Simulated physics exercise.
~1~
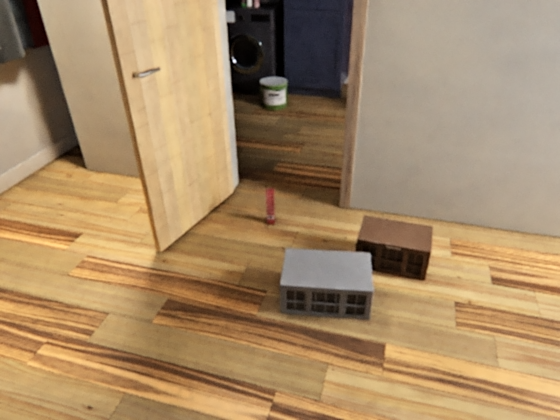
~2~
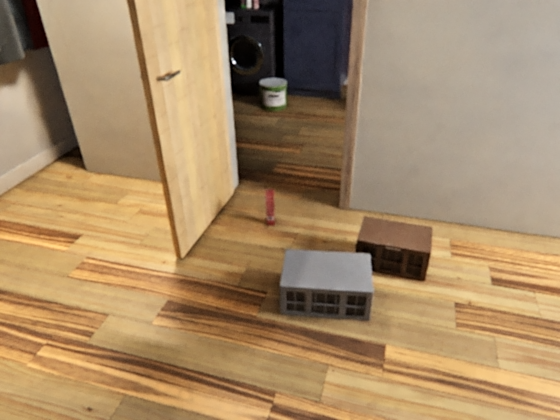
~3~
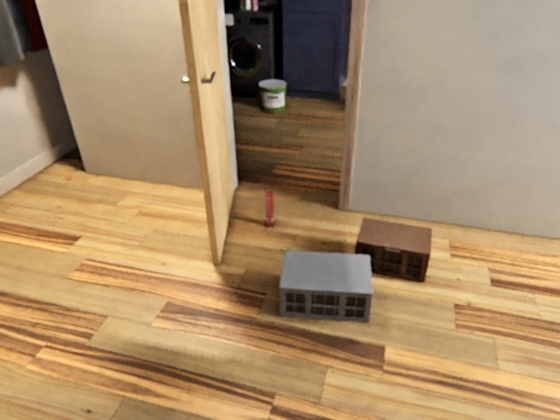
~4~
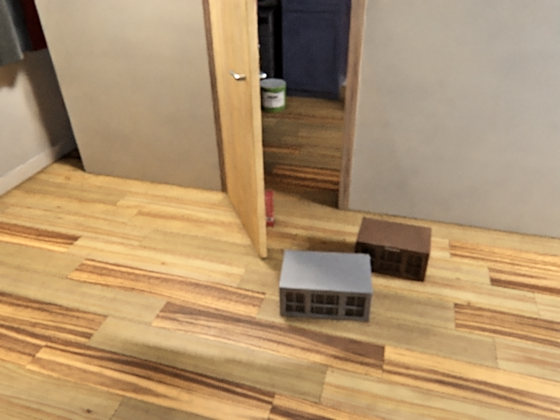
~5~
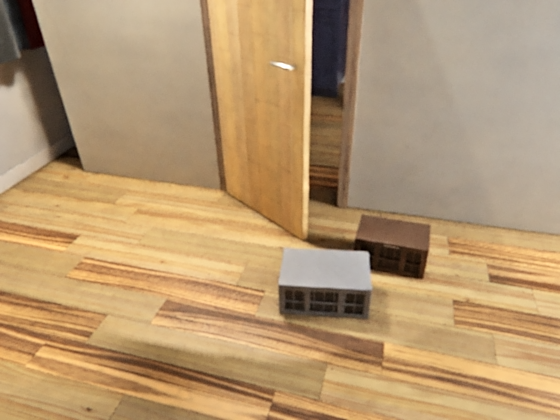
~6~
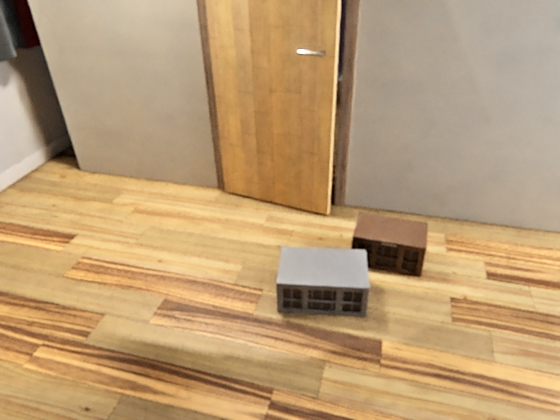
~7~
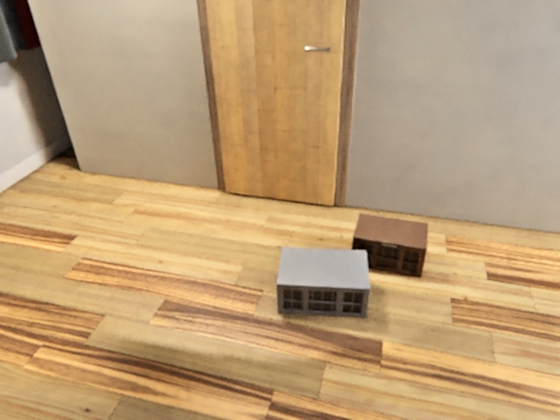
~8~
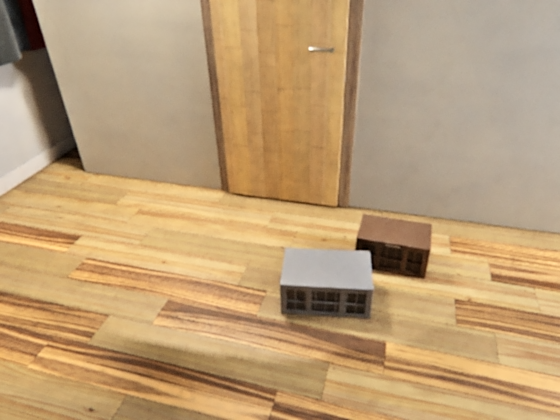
In a room with a wood-plank floor, a wide-open wooden door swings toward its frame, passing in front of a small upright red object and hiding it, and ends closed, while a grey crate and a brown crate stay in place on the floor nearby.
